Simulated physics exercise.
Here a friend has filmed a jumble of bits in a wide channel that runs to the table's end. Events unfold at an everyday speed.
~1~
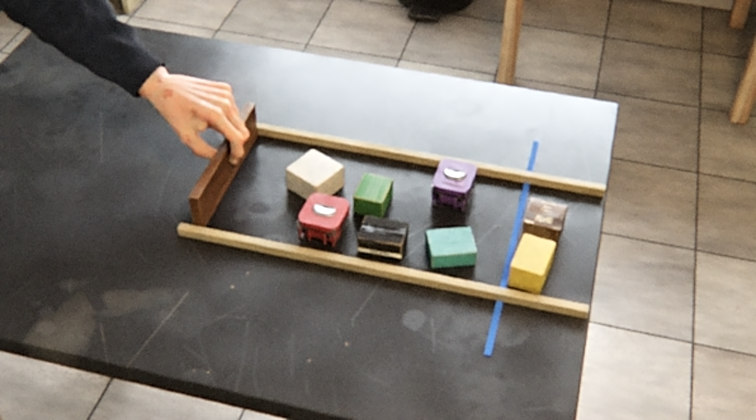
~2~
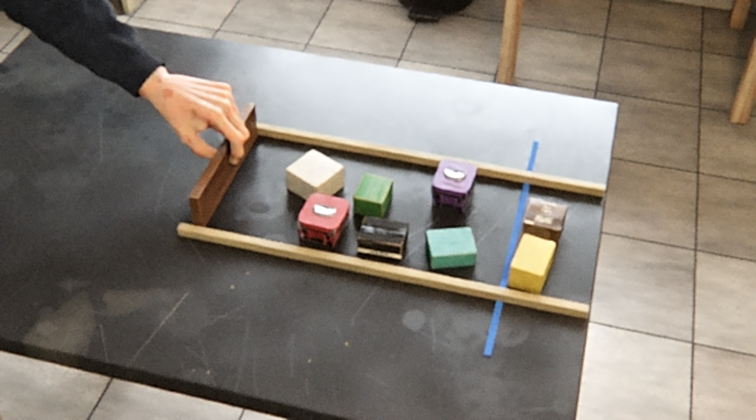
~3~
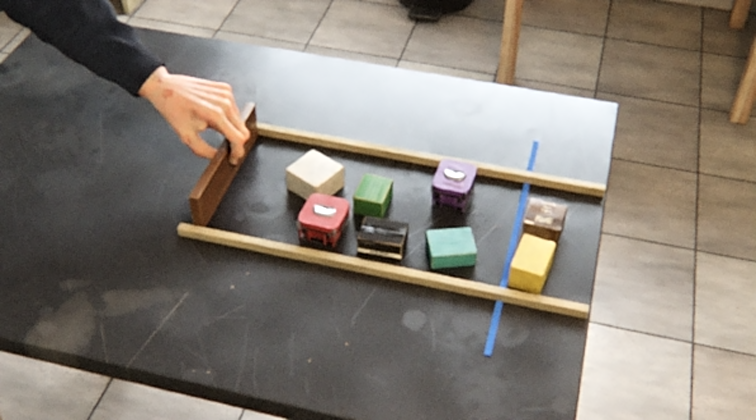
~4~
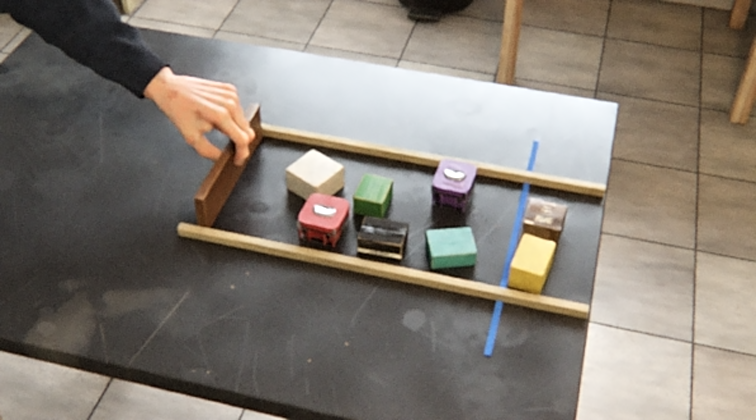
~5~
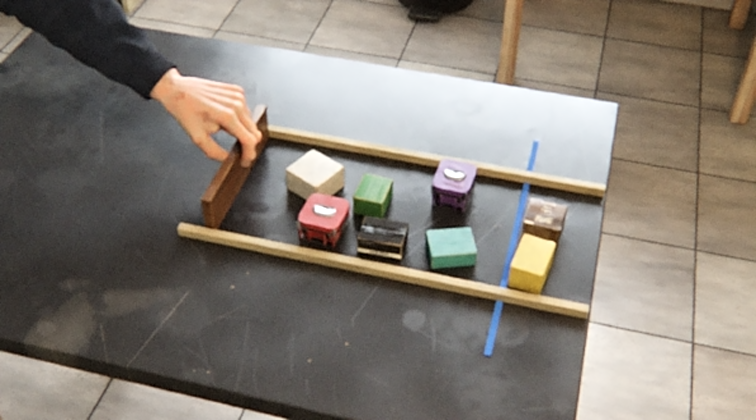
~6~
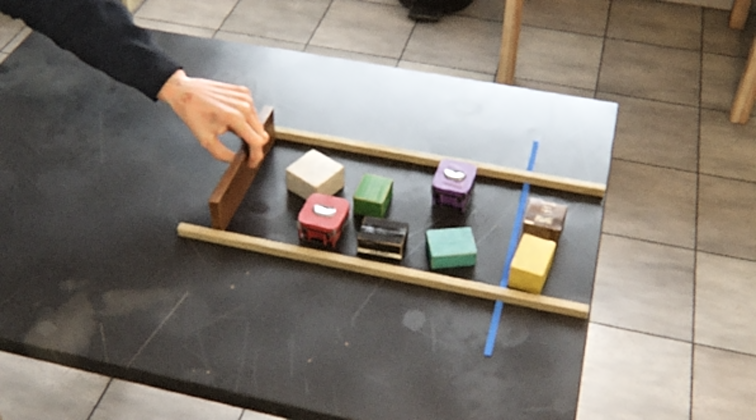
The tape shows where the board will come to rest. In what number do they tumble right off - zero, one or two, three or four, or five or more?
Off the edge will go three or four.
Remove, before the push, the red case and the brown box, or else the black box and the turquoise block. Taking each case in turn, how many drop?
Try one: 1; try two: 1.
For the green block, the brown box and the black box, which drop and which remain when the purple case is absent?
Outcome - green block staying, brown box falling, black box staying.
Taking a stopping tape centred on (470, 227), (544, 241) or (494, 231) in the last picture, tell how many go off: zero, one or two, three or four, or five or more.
In order of the three spots, it's 1 or 2, then five or more, then one to two.
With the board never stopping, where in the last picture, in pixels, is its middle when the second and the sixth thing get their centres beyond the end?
In pixels, around (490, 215) followed by around (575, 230).
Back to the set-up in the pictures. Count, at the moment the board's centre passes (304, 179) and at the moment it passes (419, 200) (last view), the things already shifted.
I get 1 at the one place and 7 at the other.
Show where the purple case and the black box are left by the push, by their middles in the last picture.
The first sits around (547, 189), while the other sits around (574, 276).
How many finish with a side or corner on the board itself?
My count gives 3.
Early on, none off yet; brown box at rest near (544, 223); yellow block at rest near (532, 264); turquoise block at rest near (453, 249).
Finally, the number that fall off is three or four; lost, turquoise block, yellow block and brown box.
